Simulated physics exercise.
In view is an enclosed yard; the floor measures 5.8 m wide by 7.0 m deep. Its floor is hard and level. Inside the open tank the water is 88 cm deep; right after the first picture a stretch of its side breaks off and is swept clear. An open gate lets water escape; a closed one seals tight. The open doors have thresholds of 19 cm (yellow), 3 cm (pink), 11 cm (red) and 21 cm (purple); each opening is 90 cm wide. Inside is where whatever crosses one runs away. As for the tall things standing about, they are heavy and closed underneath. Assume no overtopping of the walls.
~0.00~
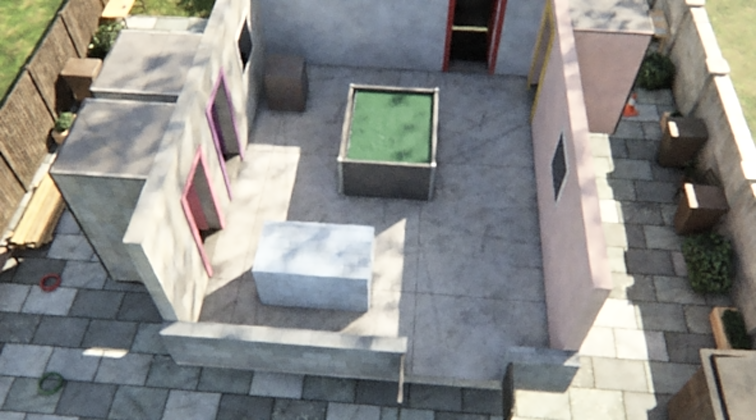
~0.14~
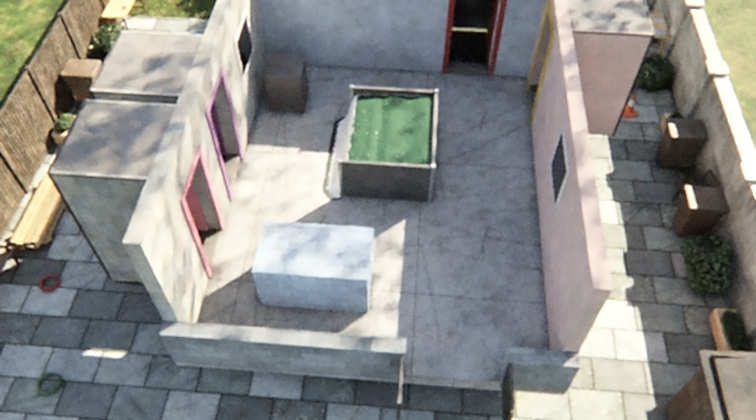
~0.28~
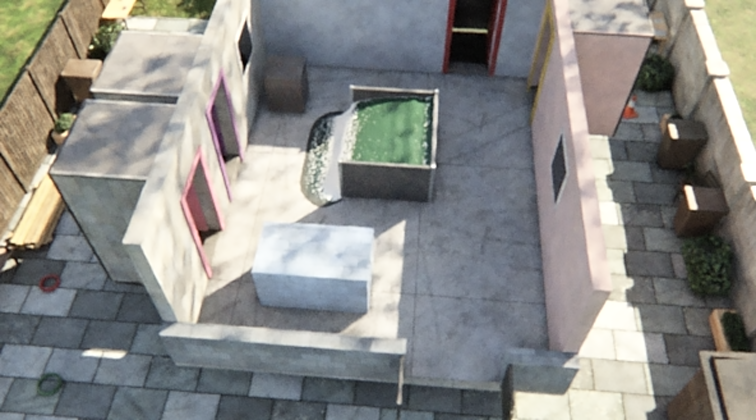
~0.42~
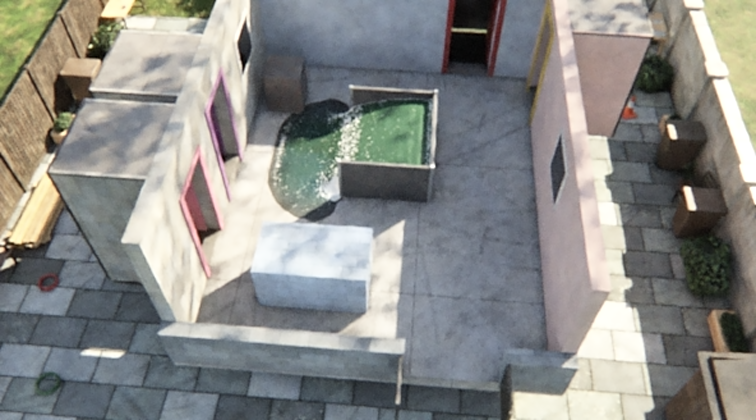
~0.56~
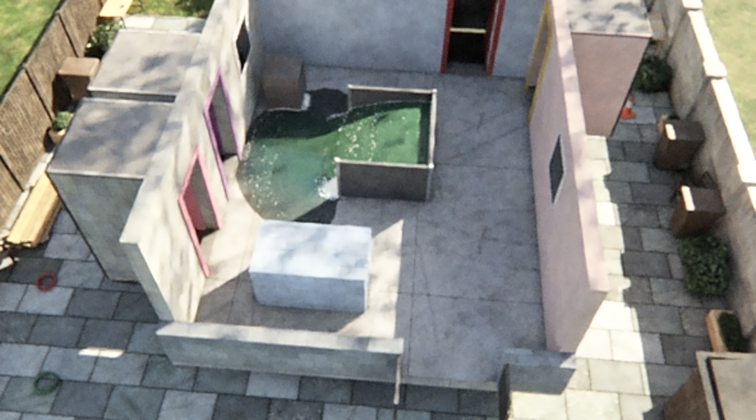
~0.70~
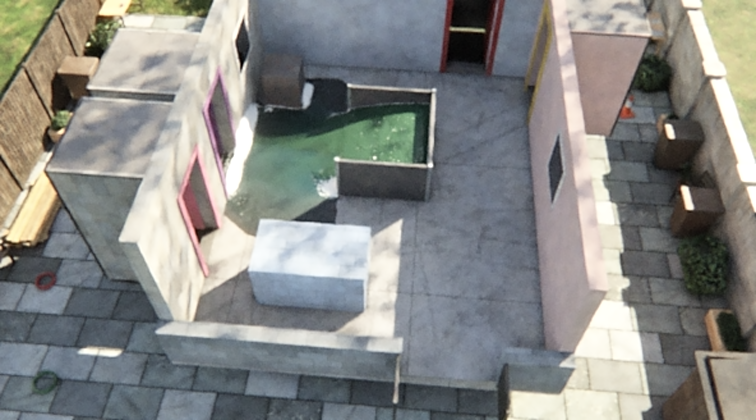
In the video, the left side of an open tank of green water in a walled yard breaks away, and water pours out through the gap, spreading across the grey floor to the left wall and around a dark box.
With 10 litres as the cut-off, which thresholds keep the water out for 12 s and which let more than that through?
As I see it, yellow door: Not over. Pink door: Over. Red door: Not over. Purple door: Over.
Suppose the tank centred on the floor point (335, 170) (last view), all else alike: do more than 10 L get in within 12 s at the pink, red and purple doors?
Compared with that limit, pink overshoots, red falls short and purple overshoots.
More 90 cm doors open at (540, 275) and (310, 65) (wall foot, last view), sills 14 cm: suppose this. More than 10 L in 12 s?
The first doorway stays inside and the second goes beyond.
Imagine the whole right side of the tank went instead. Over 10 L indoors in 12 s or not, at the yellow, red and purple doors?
In that case, yellow door: More than that, red door: More than that, purple door: Less than that.
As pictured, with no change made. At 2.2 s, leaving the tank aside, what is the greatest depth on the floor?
Around 44 centimetres.
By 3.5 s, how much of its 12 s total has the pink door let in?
Fraction in by then: Around 35 per cent.
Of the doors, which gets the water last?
The answer is the yellow door.
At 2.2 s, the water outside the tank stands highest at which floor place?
Roughly (267, 64).
After 1.4 s water covers 30 % of the floor and is deepest (55 cm) near (252, 146); yellow door not reached, pink door 12 cm at the sill, 6 L in, red door not reached, purple door 46 cm at the sill, 88 L in.
After 2.2 s water covers 35 % of the floor and is deepest (44 cm) near (267, 64); yellow door not reached, pink door 12 cm at the sill, 38 L in, red door not reached, purple door 35 cm at the sill, 184 L in.
After 3.5 s water covers 60 % of the floor and is deepest (32 cm) near (198, 343); yellow door not reached, pink door 8 cm at the sill, 73 L in, red door 6 cm at the sill, 0 L in, purple door 16 cm at the sill, 214 L in.
After 7.0 s water covers 95 % of the floor and is deepest (14 cm) near (529, 240); yellow door 9 cm at the sill, 0 L in, pink door 10 cm at the sill, 161 L in, red door 6 cm at the sill, 0 L in, purple door 6 cm at the sill, 215 L in.
After 12.0 s water covers 100 % of the floor and is deepest (9 cm) near (377, 357); yellow door 6 cm at the sill, 0 L in, pink door 5 cm at the sill, 207 L in, red door 6 cm at the sill, 0 L in, purple door 6 cm at the sill, 215 L in.
